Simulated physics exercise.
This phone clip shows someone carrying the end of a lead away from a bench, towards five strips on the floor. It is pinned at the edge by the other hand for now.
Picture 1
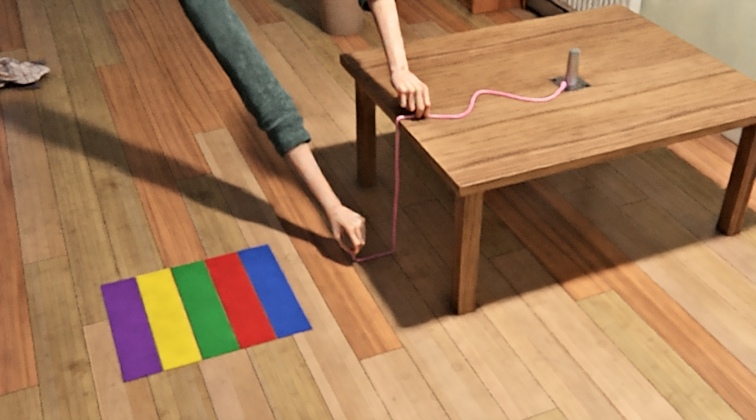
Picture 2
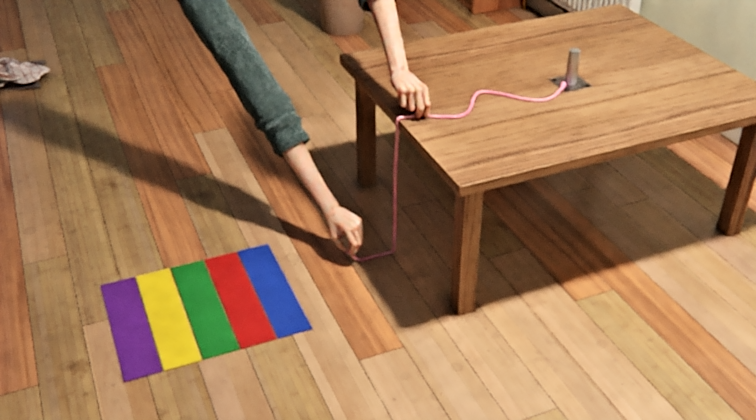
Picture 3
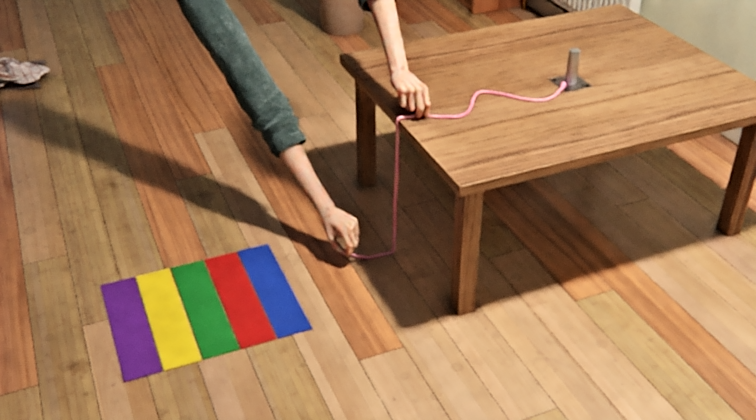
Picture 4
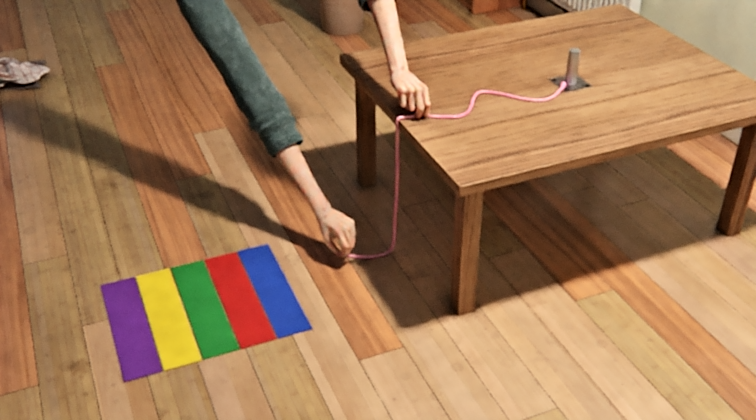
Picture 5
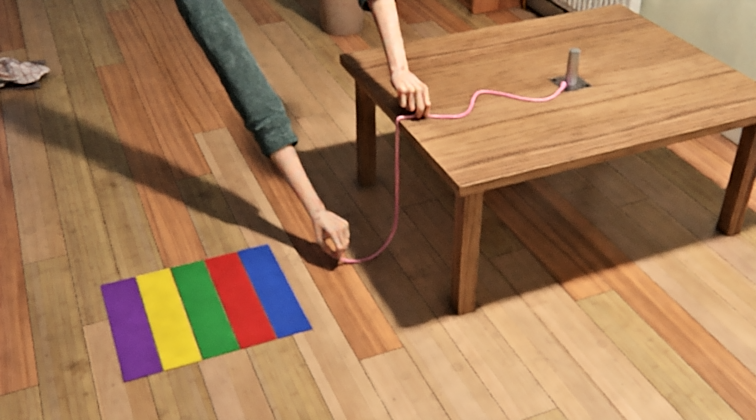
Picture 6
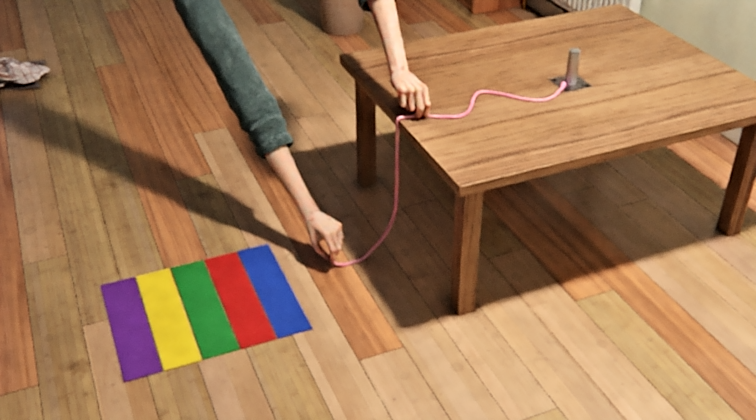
To begin with, one hand presses a pink cord against the edge of a wooden table while the other holds its end low near the floor. The lower hand then draws the end slowly a short way left, towards five coloured strips, and the hanging cord bends into a smoother curve.
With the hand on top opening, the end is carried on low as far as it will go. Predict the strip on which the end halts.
The green strip.
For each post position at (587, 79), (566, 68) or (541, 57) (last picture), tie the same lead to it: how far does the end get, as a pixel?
Approximate places, in that order: (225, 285), (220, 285), (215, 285).
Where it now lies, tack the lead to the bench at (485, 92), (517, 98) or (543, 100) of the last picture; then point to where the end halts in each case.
Readings in order - (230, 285), (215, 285), (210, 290).
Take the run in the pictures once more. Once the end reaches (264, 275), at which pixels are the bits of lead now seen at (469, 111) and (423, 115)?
The two spots arrive at (429, 113) and (397, 138).
Early on, end near (264, 275); over blue.
Midway, end near (223, 285); over red.
At the end of the slack, end near (199, 291); over green. It gets as far as the green strip.
